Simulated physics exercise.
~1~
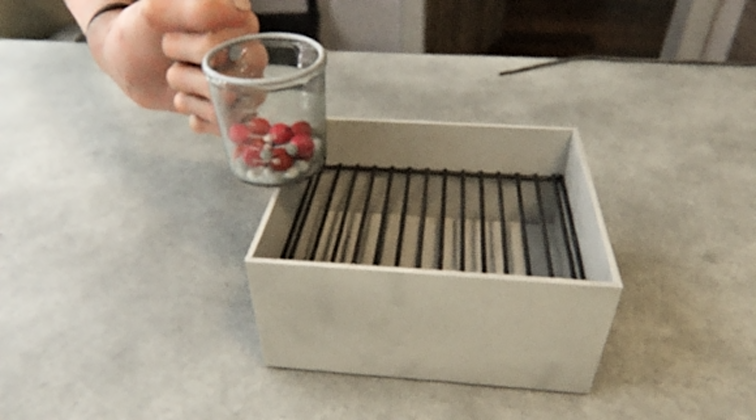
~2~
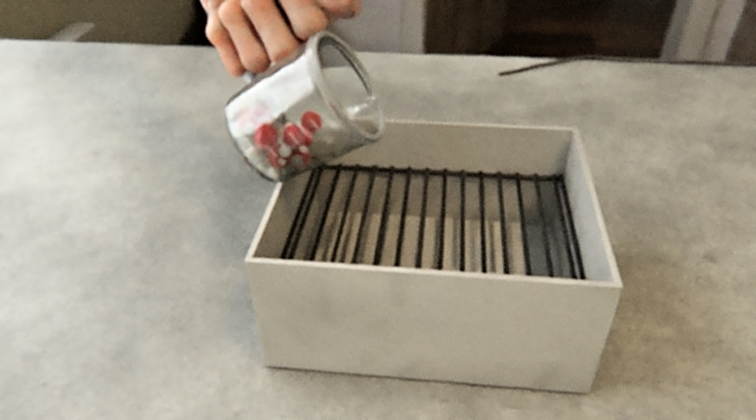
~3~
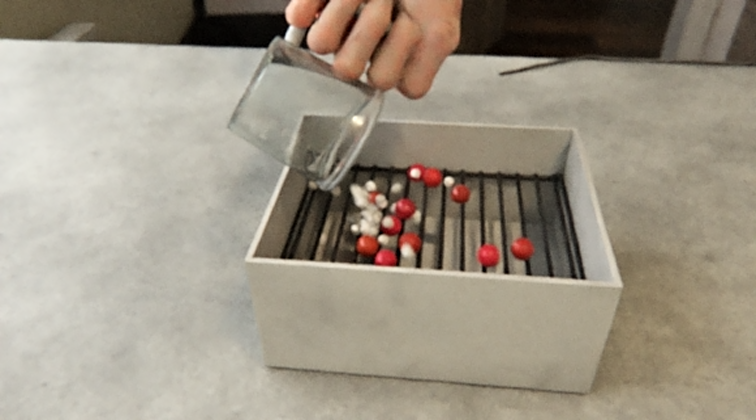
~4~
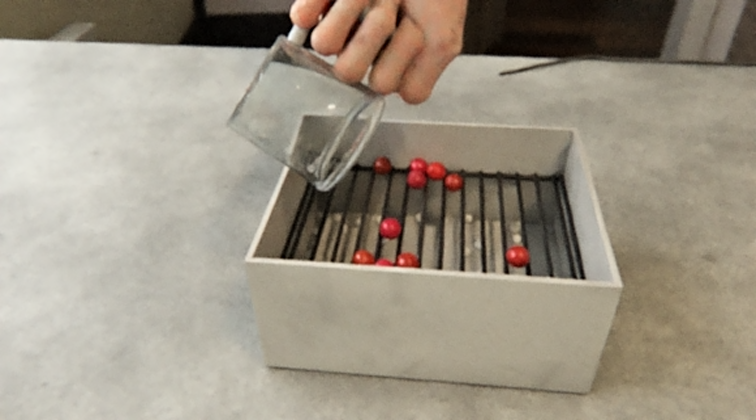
At the start, a hand holds a clear glass cup of red and white pieces beside a pale open box fitted with a rack of dark wires. The hand moves the cup to the right and tilts it over the box. It then tips the cup further, and the pieces tumble out across the wires, with some red ones scattering toward the right side. The small white pieces drop through the gaps, while the larger red balls stay on top. At the end, the hand still holds the emptied cup tipped over the box, the red balls rest on the wires, and the white pieces lie beneath.
